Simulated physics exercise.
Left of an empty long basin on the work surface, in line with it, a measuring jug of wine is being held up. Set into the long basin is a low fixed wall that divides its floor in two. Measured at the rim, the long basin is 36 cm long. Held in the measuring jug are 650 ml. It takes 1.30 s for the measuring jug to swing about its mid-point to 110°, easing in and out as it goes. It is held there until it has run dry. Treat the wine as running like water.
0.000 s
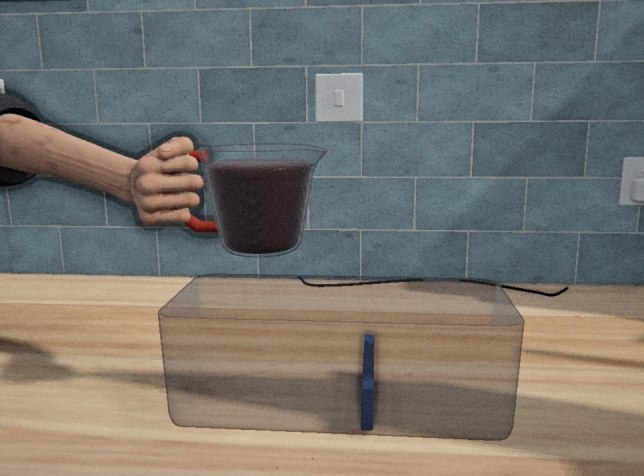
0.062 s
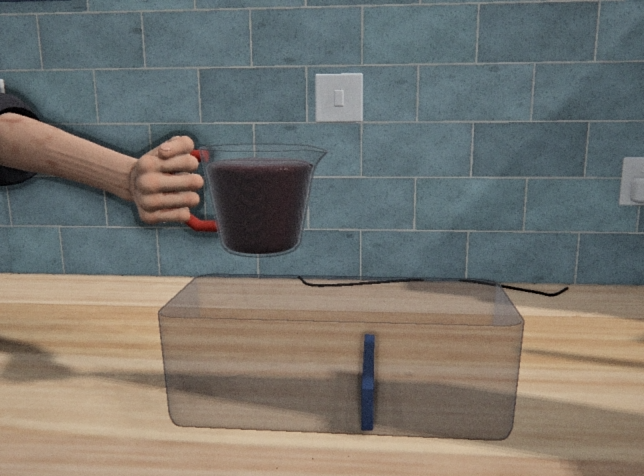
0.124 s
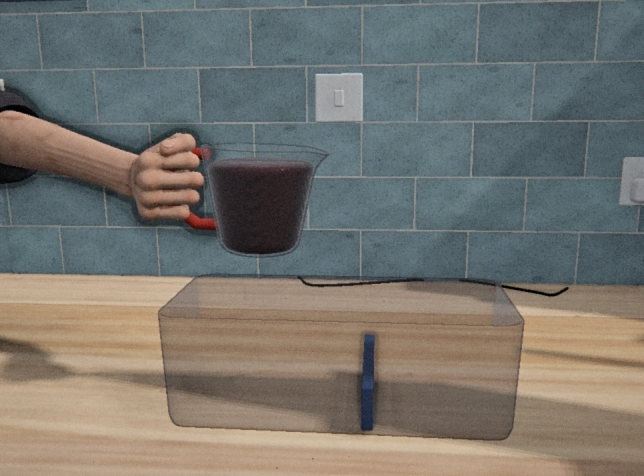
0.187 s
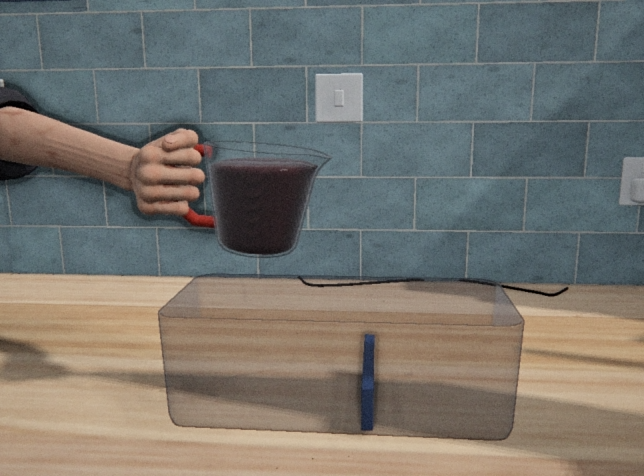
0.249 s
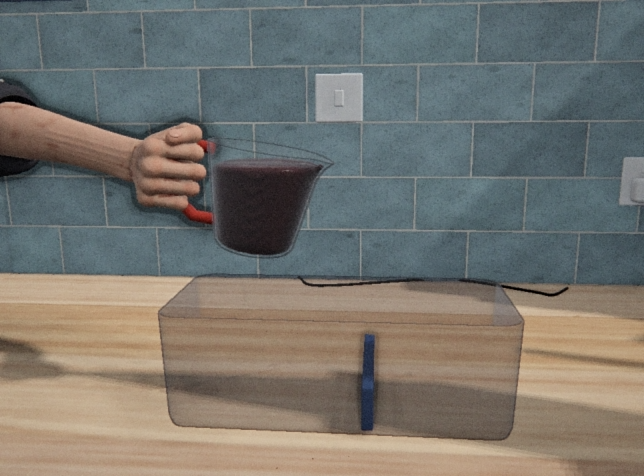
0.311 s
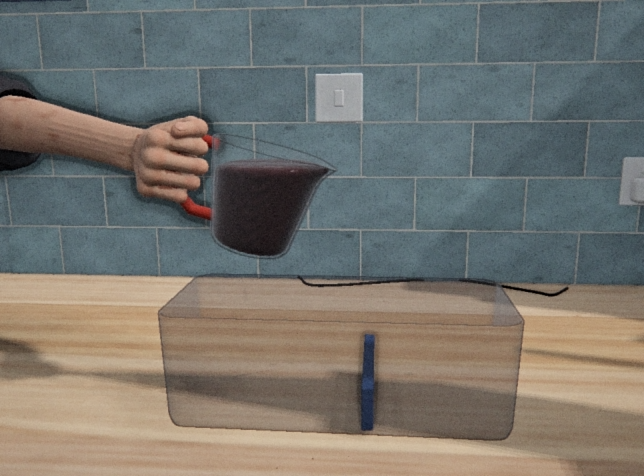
A wooden worktop in front of a wall of blue-grey tiles is seen from the front and slightly above, in a view that stays still. A hand reaching in from the left grips the red handle of a clear jug of dark purplish liquid above an empty see-through basin with an upright blue piece, near a white switch and black cord. The hand holds the jug level at first, then slowly tilts it slightly to the right, its spout dipping a little.
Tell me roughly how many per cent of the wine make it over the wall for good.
Roughly 71 per cent make it over.
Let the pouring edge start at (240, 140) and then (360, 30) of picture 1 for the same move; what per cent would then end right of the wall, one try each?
Result: 5 per cent, then 90 per cent.
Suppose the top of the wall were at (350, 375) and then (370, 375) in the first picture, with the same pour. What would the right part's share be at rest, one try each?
80 in a hundred, followed by 65 in a hundred.
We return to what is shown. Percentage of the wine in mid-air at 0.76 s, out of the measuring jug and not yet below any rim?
18 per cent.
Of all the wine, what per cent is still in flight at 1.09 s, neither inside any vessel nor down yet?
About 6 per cent.
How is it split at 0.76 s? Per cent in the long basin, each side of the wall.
Around 0 on the left side and 18 on the right side.
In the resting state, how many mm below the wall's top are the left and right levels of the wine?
Left about 40 mm, while the right is about 24 mm.
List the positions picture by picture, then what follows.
Tilt 0°; pouring edge (328, 149); surface from (210, 163) to (314, 163); the long basin's rim runs from (179, 295) to (509, 302); the wall's top is at (369, 360), in the first frame.
Tilt 1°; pouring edge (328, 150); surface from (209, 163) to (314, 164), in the second frame.
Tilt 2°; pouring edge (330, 153); surface from (212, 163) to (315, 164), in the third frame.
Tilt 6°; pouring edge (332, 157); surface from (214, 163) to (318, 166), in the fourth frame.
Tilt 10°; pouring edge (335, 162); surface from (216, 163) to (323, 165), in the fifth frame.
Tilt 15°; pouring edge (338, 169); surface from (218, 165) to (329, 167), in the sixth frame.
By 0.76 s the tilt is 69° and 63 per cent is still to pour, 0 is left of the wall and 18 right of it.
By 1.09 s the tilt is 103° and 9 per cent is still to pour, 16 is left of the wall and 69 right of it.
By 1.43 s the tilt is 110° and 0 per cent is still to pour, 28 is left of the wall and 71 right of it.
By 1.80 s the tilt is 110° and 0 per cent is still to pour, 28 is left of the wall and 71 right of it.
At rest 28 per cent lies left of the wall, 71 right of it and 1 outside.
